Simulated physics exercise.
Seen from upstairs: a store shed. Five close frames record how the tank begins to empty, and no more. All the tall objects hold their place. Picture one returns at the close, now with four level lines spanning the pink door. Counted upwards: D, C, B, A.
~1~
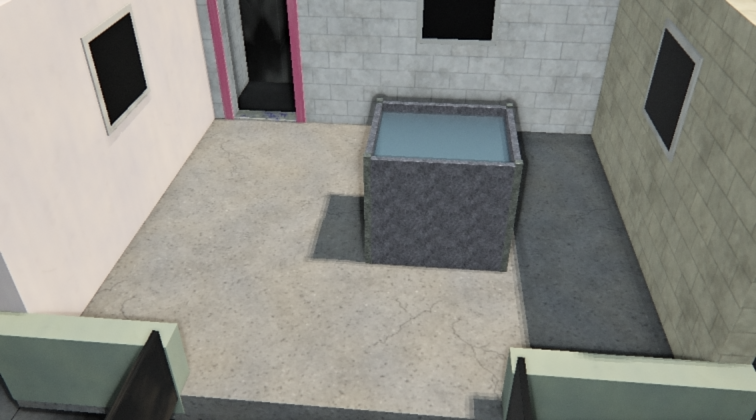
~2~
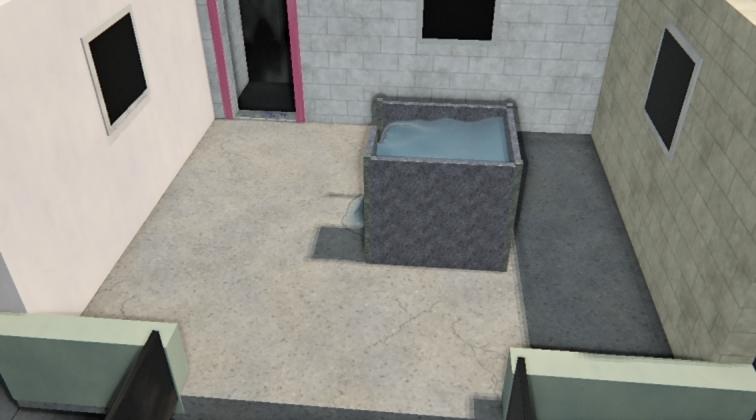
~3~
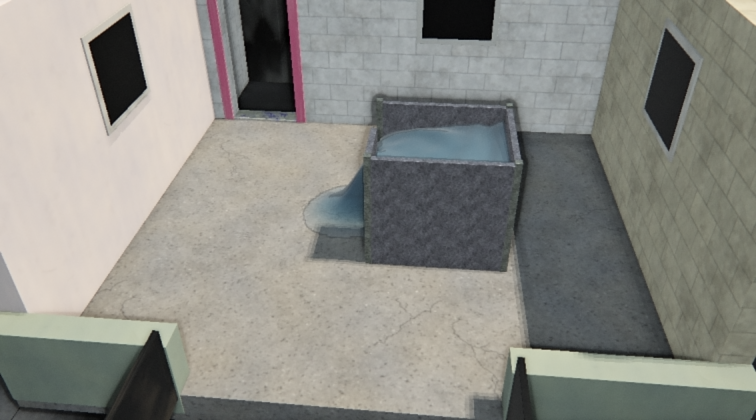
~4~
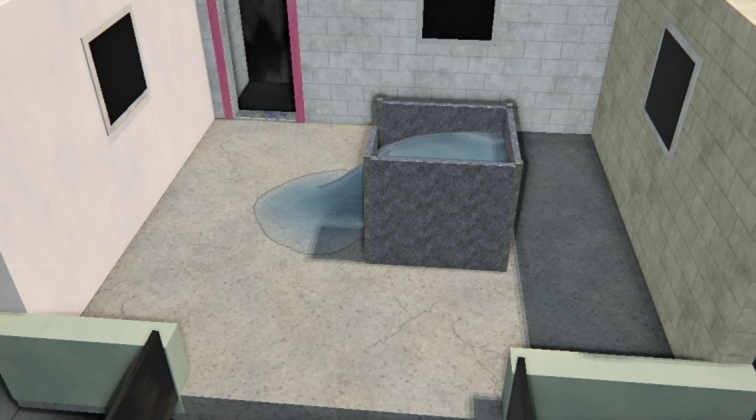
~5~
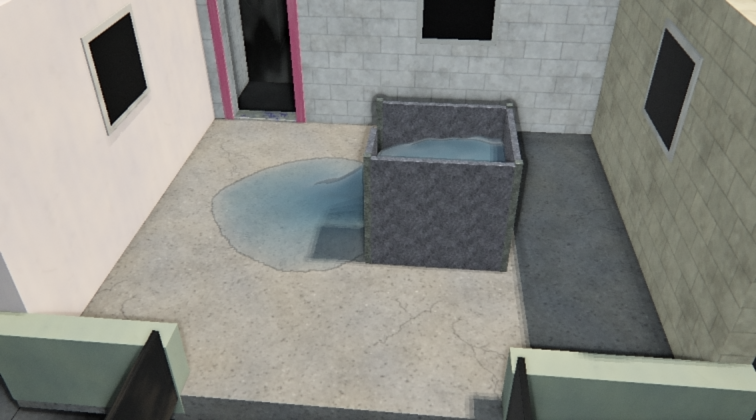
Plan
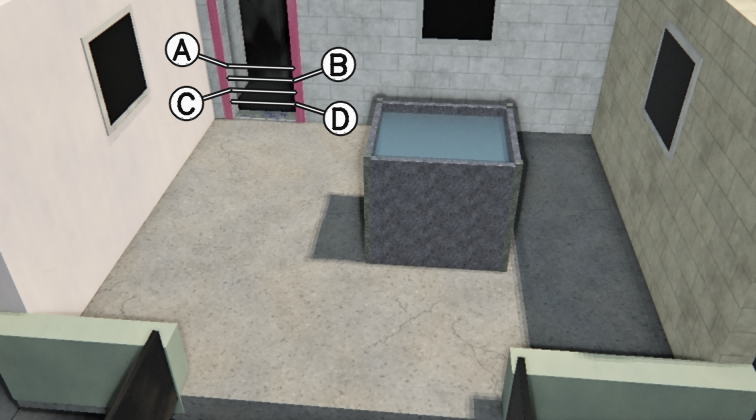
A dark grey stone tank full of blue water stands right of centre in a pale-floored yard, seen from above. A cream wall with a dark window rises on the left, a pink-framed doorway and grey block wall lie behind, and low pale green walls sit in front. The water stirs, pours over the tank's left side and spreads leftward across the floor in a widening pool.
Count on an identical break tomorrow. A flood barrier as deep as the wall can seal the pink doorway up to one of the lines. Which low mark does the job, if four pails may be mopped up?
Choose D.
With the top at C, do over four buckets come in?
No, not at all.
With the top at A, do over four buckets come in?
No, that is safe.
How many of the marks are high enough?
All of the four.
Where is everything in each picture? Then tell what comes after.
Water in the tank at rest, its middle at (443, 138); foot of the pink doorway at (266, 120); open gate at (340, 330).
Water covers 1 % of the ground and shows as far out as (356, 228).
Water covers 3 % of the ground and shows as far out as (310, 212).
Water covers 7 % of the ground and shows as far out as (267, 197).
Water covers 13 % of the ground and shows as far out as (229, 189).
On the marked copy, A at (259, 67); B at (261, 79); C at (262, 91); D at (264, 102); from the bottom up D, C, B, A.
Choosing A, nothing gets over.
Choosing B, nothing gets over.
Choosing C, a splash gets over, under a bucket.
Choosing D, a bucket or two gets in.
